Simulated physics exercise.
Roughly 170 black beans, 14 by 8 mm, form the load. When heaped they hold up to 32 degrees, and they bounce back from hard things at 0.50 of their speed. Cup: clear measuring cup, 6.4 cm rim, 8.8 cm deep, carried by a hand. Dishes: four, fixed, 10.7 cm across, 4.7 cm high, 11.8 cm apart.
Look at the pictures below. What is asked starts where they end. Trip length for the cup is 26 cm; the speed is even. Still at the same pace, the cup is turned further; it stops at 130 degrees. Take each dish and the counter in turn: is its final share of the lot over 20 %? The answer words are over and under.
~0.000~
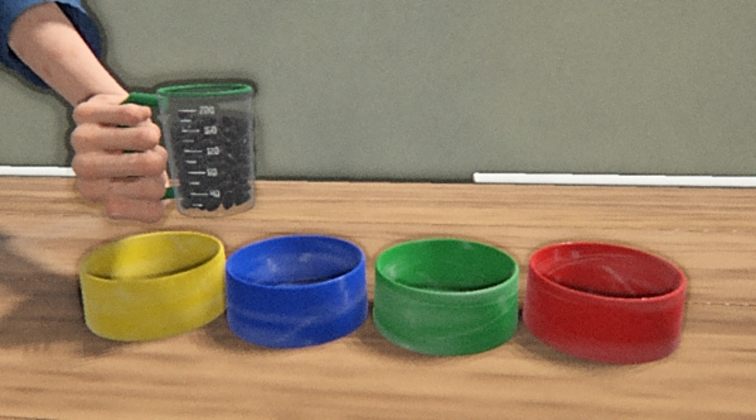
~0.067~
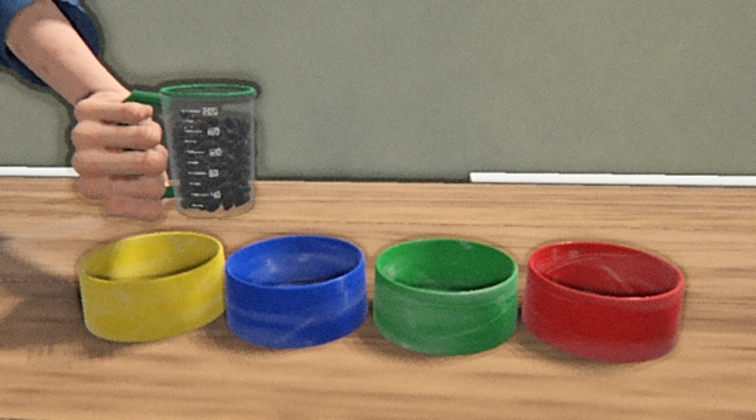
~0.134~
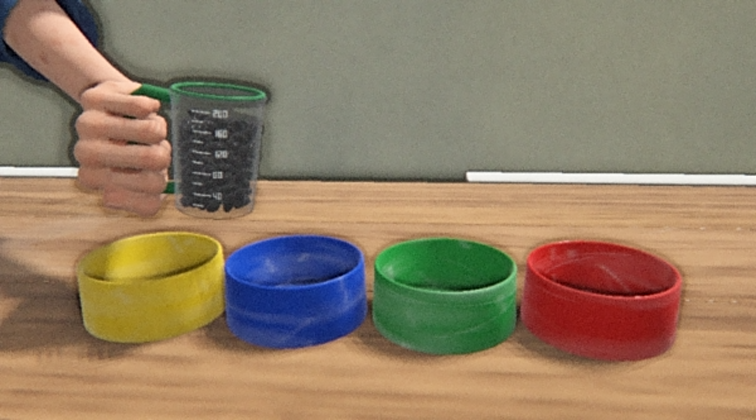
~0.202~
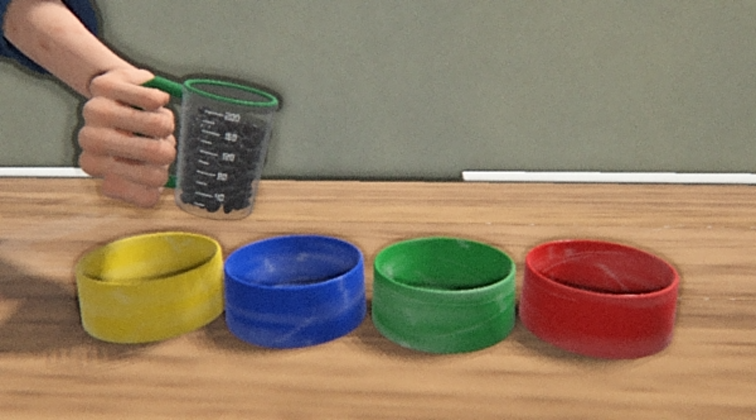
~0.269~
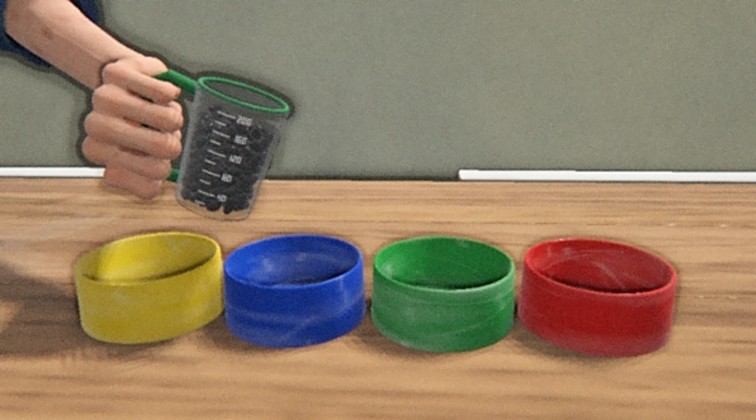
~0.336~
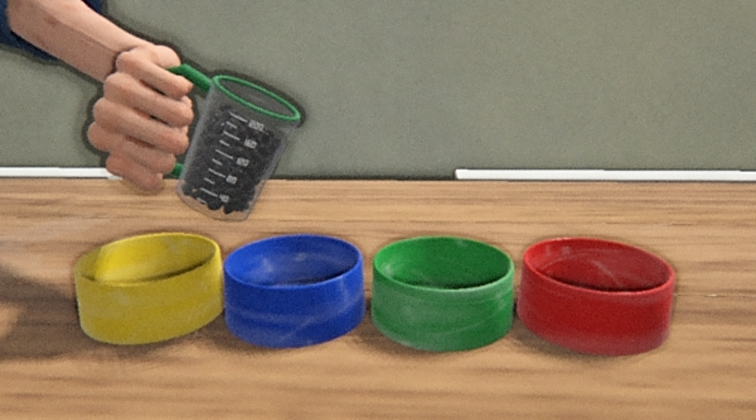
Red: Under. Blue: Under. Green: Over. Yellow: Under. Counter: Under.
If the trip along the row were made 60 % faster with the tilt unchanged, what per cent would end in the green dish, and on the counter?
Then the green dish gets 90 and the counter 10.
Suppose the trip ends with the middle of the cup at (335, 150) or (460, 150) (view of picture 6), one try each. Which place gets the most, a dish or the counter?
The biggest share goes to green first, then to green.
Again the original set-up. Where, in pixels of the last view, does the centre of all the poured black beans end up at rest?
(439, 296) or so.
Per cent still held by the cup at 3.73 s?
Roughly 0 in a hundred.
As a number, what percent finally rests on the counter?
The share comes to some 0 percent.
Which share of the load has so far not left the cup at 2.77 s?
0 %.
After 1.79 s, tilt 130 degrees; cup holds 0 %, green 100 %.
After 2.77 s, tilt 130 degrees; cup holds 0 %, green 100 %.
After 3.73 s, tilt 130 degrees; cup holds 0 %, green 100 %.
By 4.0 s all is still; red 0 %, blue 0 %, green 100 %, yellow 0 %, counter 0 %.
